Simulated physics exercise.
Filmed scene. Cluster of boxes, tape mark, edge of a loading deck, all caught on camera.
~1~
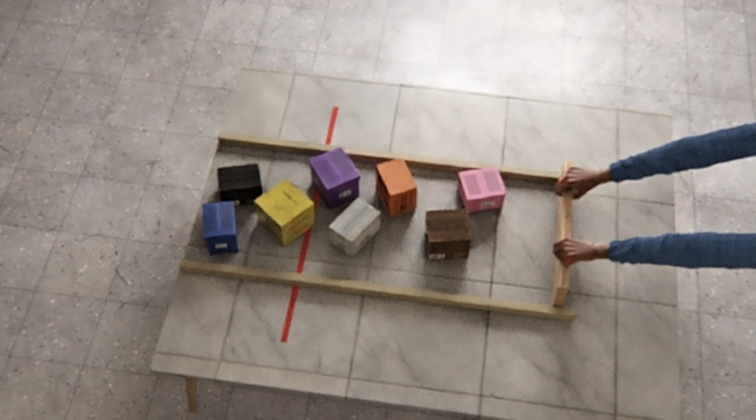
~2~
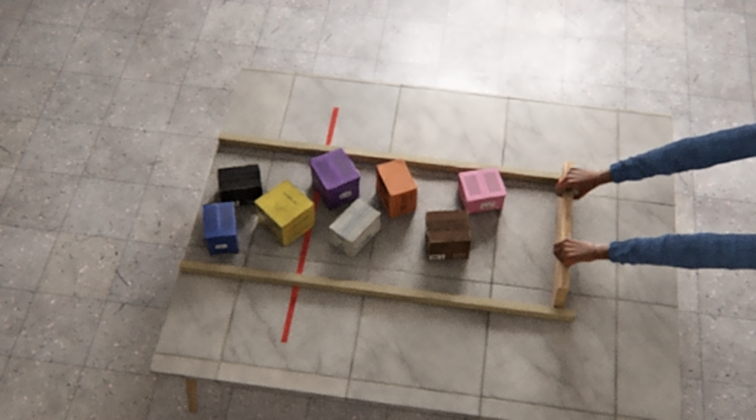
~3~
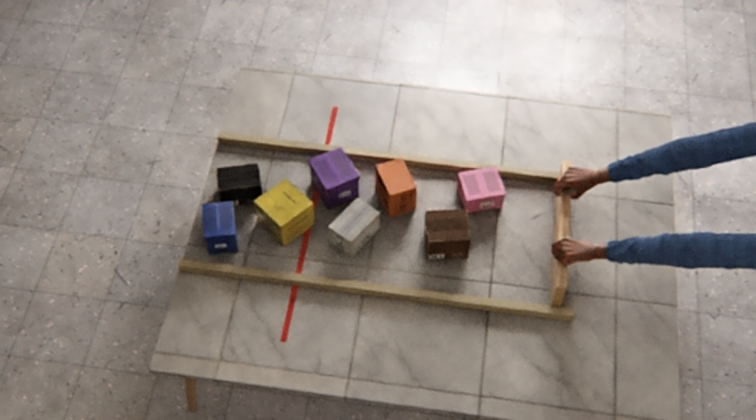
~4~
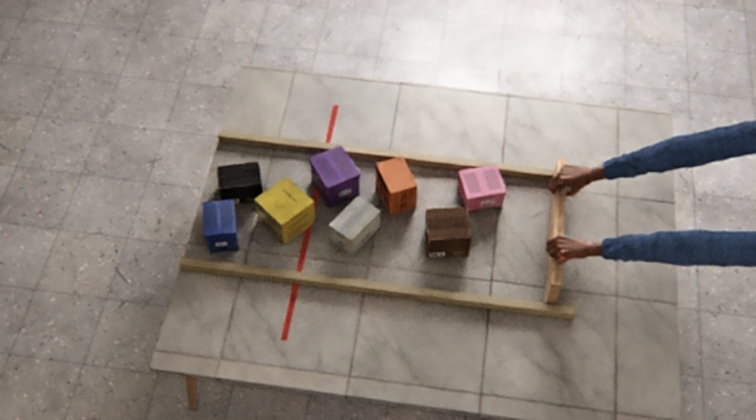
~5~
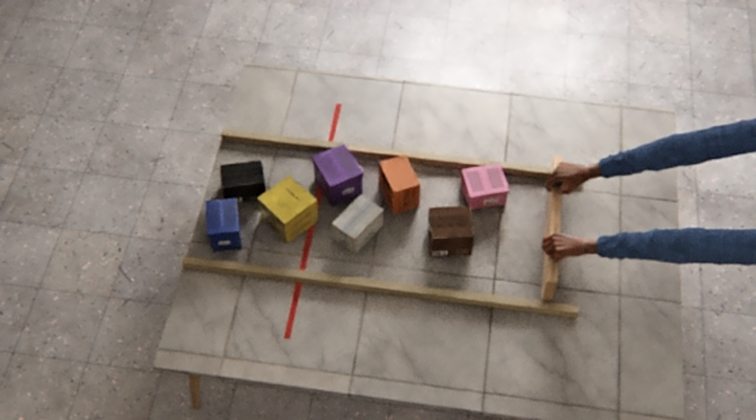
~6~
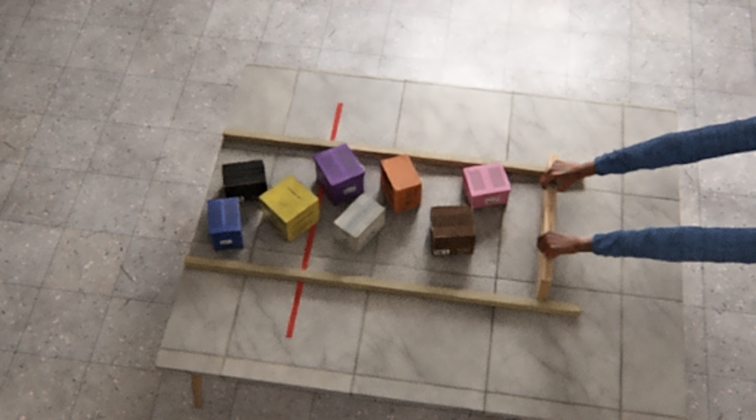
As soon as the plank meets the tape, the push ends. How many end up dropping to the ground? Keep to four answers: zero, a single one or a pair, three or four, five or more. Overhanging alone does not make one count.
The answer is a single one or a pair.
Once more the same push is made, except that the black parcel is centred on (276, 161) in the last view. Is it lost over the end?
It goes off the edge.
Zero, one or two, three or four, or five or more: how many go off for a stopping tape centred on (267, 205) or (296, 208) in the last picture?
3 or 4; one or two.
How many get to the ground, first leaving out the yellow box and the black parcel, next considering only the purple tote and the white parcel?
Count of fallen: 0 / 0.
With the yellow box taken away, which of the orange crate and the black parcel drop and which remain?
I'd say the orange crate stays aboard and the black parcel gets knocked off.
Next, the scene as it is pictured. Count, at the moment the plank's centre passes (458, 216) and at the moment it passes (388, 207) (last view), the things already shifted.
Note: First position 2; second position 6.
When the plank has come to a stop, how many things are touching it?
The count in contact is 2.
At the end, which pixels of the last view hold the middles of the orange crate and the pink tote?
You'll find the orange crate at roughly (272, 175) and the pink tote at roughly (307, 159).
Early on, none off yet; blue tote at rest near (226, 225); black parcel at rest near (245, 181); yellow box at rest near (290, 209).
A while later, none off yet; blue tote travelled a little near (217, 227); black parcel travelled a little near (234, 182); yellow box travelled about its own width near (259, 212).
Finally, the number that fall off is one or two; lost, black parcel and blue tote.
